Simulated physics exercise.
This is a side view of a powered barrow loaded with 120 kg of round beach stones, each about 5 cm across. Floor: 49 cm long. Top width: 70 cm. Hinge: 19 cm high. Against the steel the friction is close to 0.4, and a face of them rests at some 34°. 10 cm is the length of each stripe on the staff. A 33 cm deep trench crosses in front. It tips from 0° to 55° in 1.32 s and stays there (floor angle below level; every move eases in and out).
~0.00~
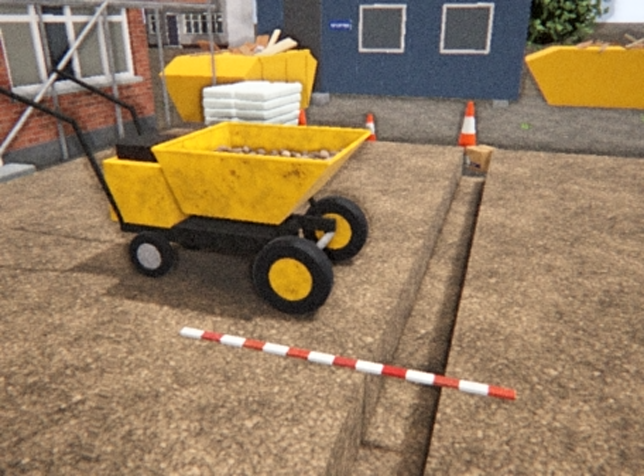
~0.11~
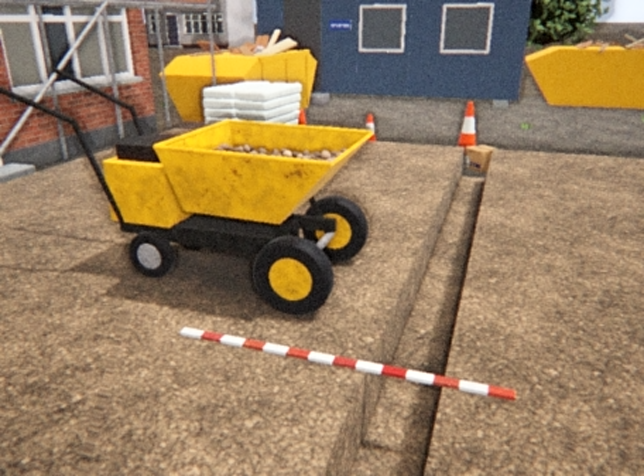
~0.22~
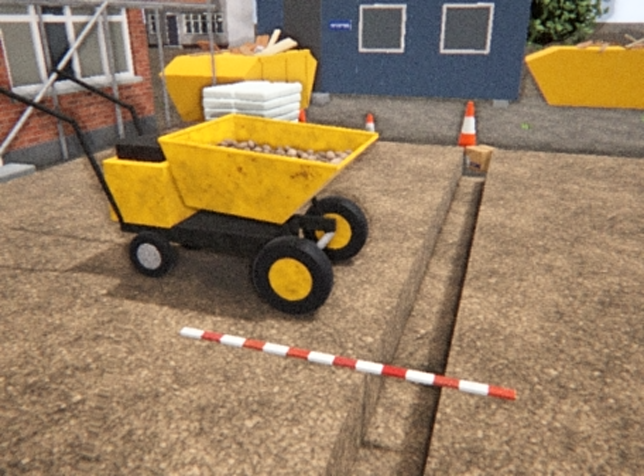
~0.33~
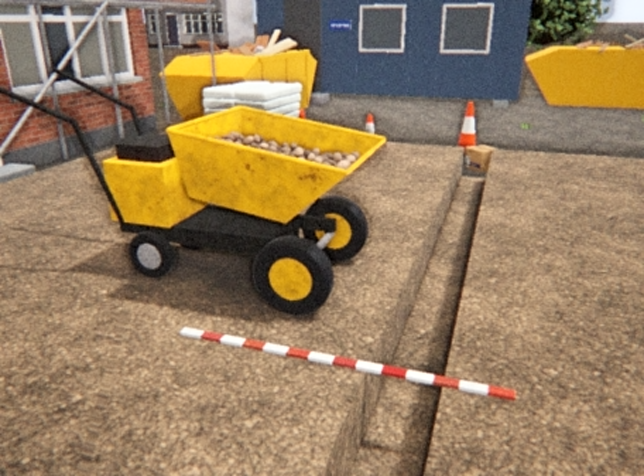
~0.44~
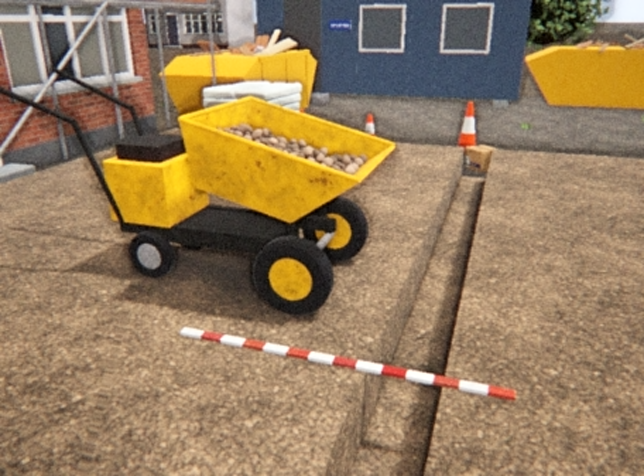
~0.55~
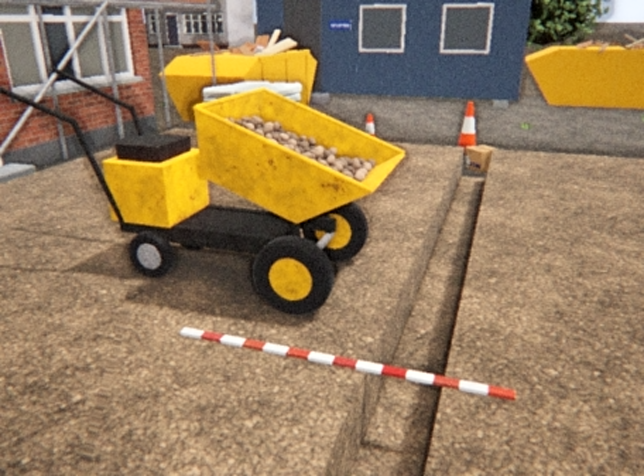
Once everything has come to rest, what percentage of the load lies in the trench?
43 %.
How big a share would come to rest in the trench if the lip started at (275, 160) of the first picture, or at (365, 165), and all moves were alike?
Near 65 and near 15 percent.
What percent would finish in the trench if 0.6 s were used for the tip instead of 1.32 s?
With that timing, about 30 per cent.
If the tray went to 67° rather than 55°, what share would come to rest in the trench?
Then about 40 per cent.
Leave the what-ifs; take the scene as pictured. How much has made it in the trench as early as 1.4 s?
At that moment: Approx. 10 %.
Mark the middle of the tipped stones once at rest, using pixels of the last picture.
I'd point somewhere around (450, 345).
After 1.0 s the floor is at 46°; 100 % in the tray; the foremost stones are at (392, 220).
After 1.4 s the floor is at 55°; 91 % in the tray, 8 % in the trench; the foremost stones are at (457, 298).
After 1.8 s the floor is at 55°; 63 % in the tray, 16 % in the trench, 22 % past the trench; the foremost stones are at (551, 338).
After 3.7 s the floor is at 55°; 27 % in the tray, 43 % in the trench, 31 % past the trench; the foremost stones are past the picture's edge.
